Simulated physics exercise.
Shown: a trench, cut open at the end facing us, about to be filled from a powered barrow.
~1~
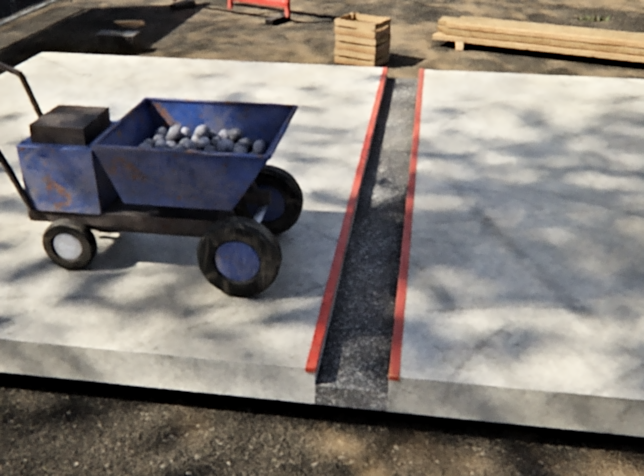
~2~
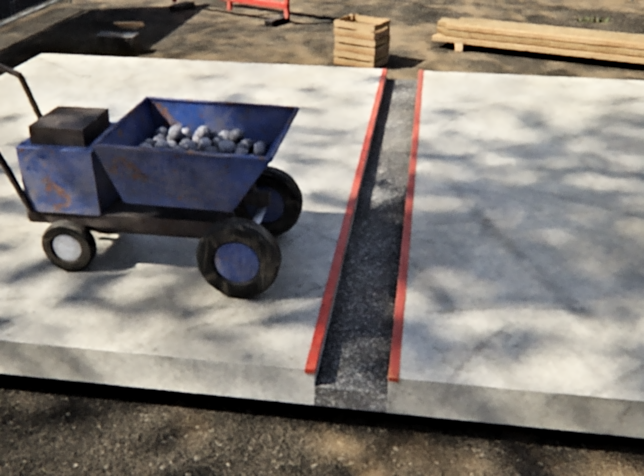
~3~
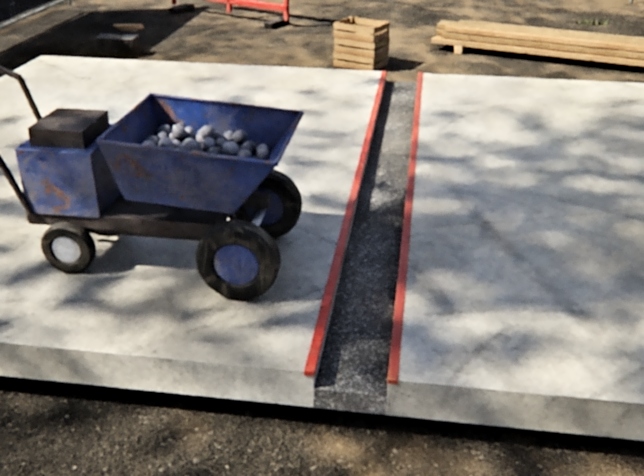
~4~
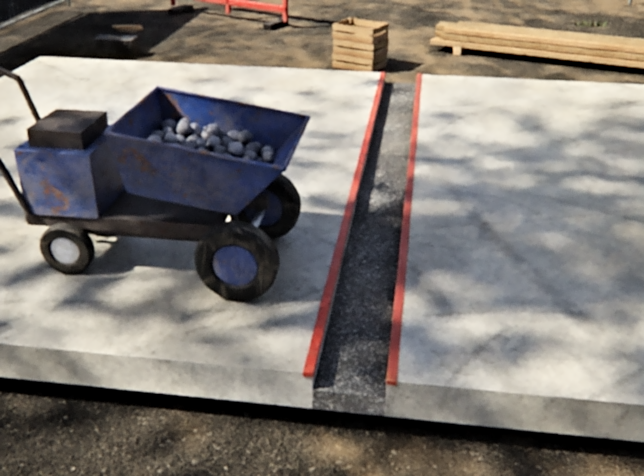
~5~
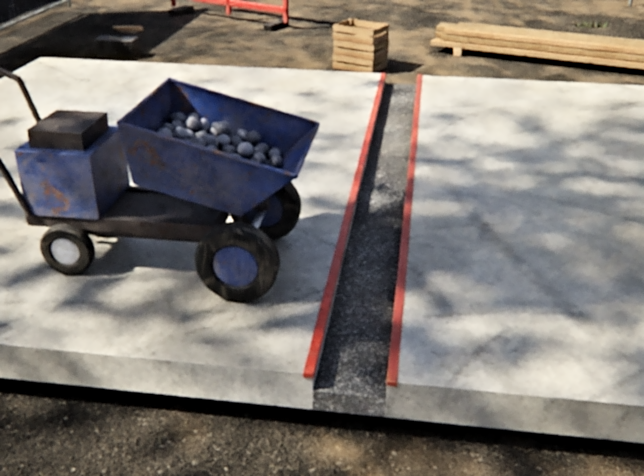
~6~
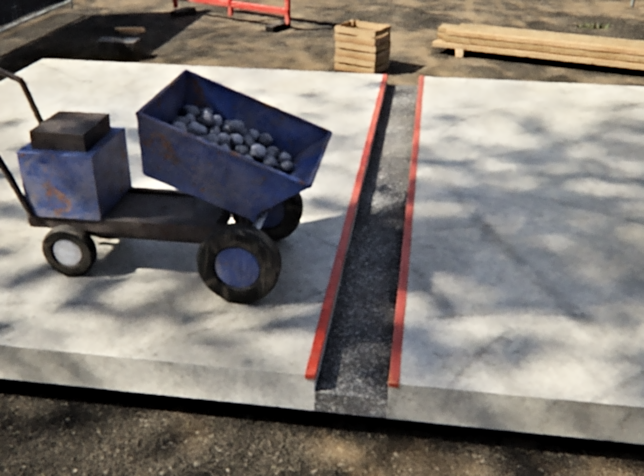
A blue powered barrow loaded with round grey cobbles stands at the left on a pale concrete slab in dappled sunlight, seen from slightly above. To its right, a narrow, shallow, dark trench edged with red strips runs to the slab's near end, with a wooden crate and stacked timber behind. The skip tilts gradually rightward, its rear rising, while the wheels stay almost still and the view shifts very slightly.
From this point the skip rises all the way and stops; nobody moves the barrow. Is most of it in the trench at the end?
Most goes in.
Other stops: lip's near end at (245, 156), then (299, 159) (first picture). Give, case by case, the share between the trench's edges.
Result: Try 1 = 80 %, try 2 = 20 %.
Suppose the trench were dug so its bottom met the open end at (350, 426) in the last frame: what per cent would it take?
The share comes out near 80 percent.
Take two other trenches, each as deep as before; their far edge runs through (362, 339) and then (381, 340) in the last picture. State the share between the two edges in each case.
About 10 %, then 40 %.
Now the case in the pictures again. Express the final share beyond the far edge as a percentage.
Result: Close to 25 %.
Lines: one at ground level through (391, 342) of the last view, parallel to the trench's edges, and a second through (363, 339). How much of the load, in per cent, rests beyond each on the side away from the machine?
30 and 60 in a hundred.
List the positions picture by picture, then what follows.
In the first picture, lip of the skip near (269, 158), level; top of the load near (190, 146), round cobbles; first edge of the trench near (320, 328); far edge near (398, 335), the trench under half as wide as the skip, and shallow for its width.
In the second picture, lip of the skip near (270, 160), tipped barely; top of the load near (191, 147).
In the third picture, lip of the skip near (276, 164), tipped barely; top of the load near (183, 151).
In the fourth picture, lip of the skip near (284, 169), tipped a little; top of the load near (171, 141).
In the fifth picture, lip of the skip near (295, 176), tipped a little; top of the load near (180, 135).
In the sixth picture, lip of the skip near (309, 186), tipped clearly; top of the load near (181, 134); first edge of the trench near (320, 335); far edge near (398, 342).
Shortly afterwards, skip tipped steeply; the whole lot in the skip.
Next, skip tipped right over; the bulk in the skip; a little in or heaped over the trench; only a few beyond it; only a few falling.
Some moments later, skip tipped right over; near a quarter in the skip; near half in or heaped over the trench; near a quarter beyond it.
In the end, skip tipped right over; only a few in the skip; near two thirds in or heaped over the trench; near a quarter beyond it.
